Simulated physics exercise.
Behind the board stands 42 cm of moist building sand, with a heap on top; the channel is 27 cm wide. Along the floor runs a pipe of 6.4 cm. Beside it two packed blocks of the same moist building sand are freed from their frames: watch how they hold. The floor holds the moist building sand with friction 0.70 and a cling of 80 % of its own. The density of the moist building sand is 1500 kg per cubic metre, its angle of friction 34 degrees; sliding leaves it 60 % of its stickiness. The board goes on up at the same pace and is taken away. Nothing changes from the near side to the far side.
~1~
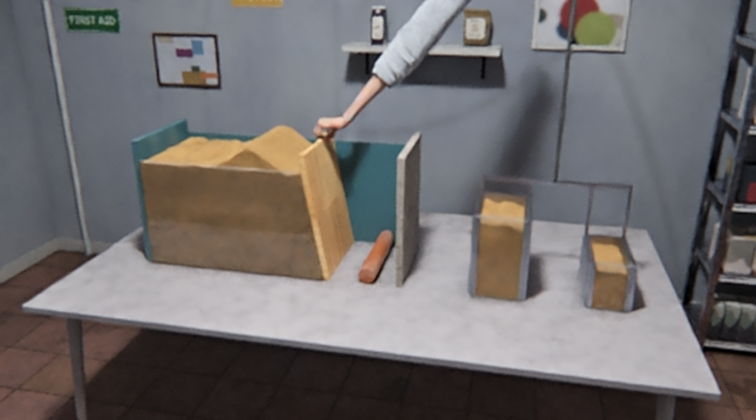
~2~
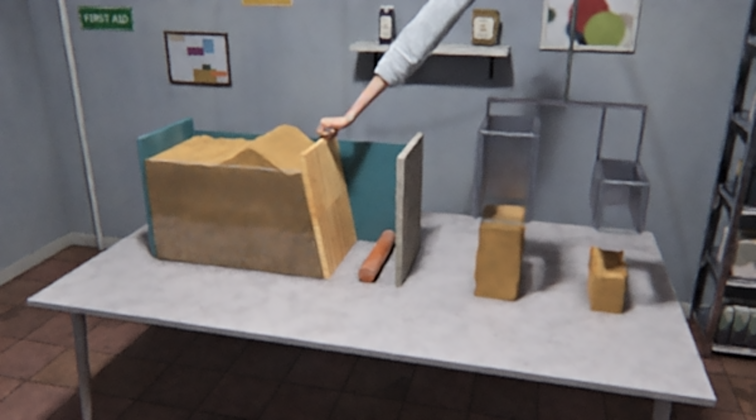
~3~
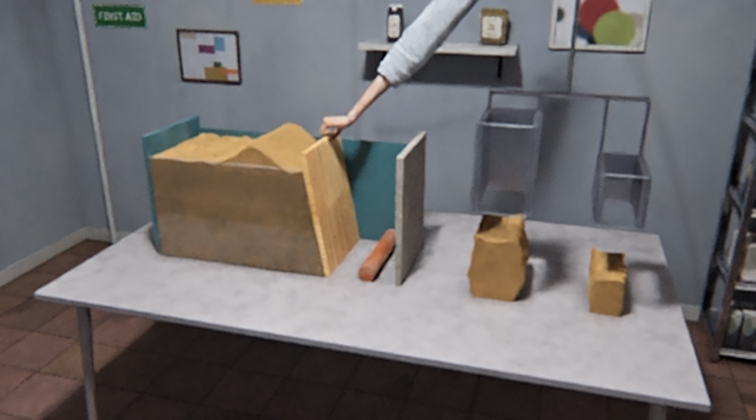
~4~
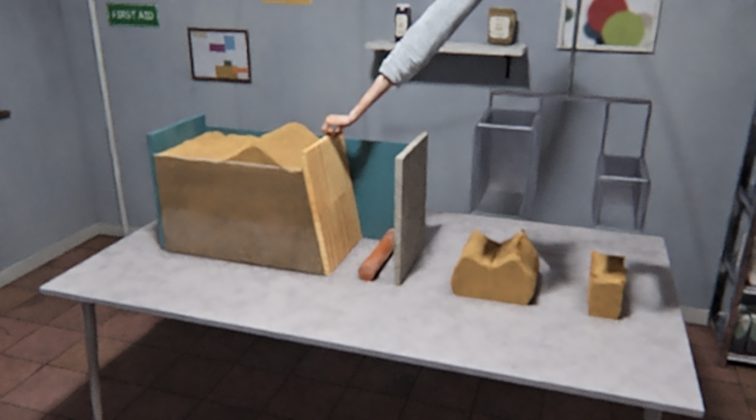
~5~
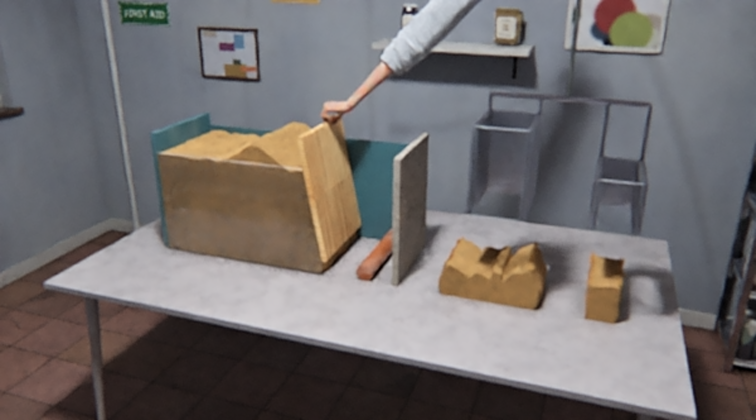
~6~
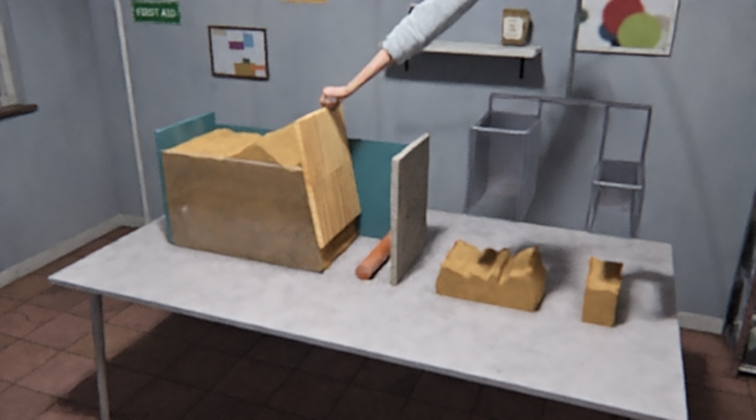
The video shows wire-hung casings lifting off two blocks of moist sand on a table, the taller left block slumping and spreading while the smaller keeps its shape, then a hand raising a wooden board beside a sand-filled box.
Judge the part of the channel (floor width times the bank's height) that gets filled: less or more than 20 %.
The result is more than 20 %.
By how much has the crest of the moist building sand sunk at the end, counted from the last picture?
Some 7.0 cm.
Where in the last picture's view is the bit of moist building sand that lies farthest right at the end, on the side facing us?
At about (355, 261).
Then, 0.45 s after the last picture, the face still stands, with nothing on top of the pipe; the channel is 0 % full.
Then, 0.98 s after the last picture, the face still stands, with nothing on top of the pipe; the channel is 0 % full.
Then, 1.51 s after the last picture, the fallen stuff reaches 15 % of the way across, with nothing on top of the pipe; the channel is 7 % full.
Then, 2.04 s after the last picture, the fallen stuff reaches 48 % of the way across, with nothing on top of the pipe; the channel is 25 % full.
Then, 2.09 s after the last picture, at the end, the fallen stuff reaches 48 % of the way across, with nothing on top of the pipe; the channel is 25 % full.
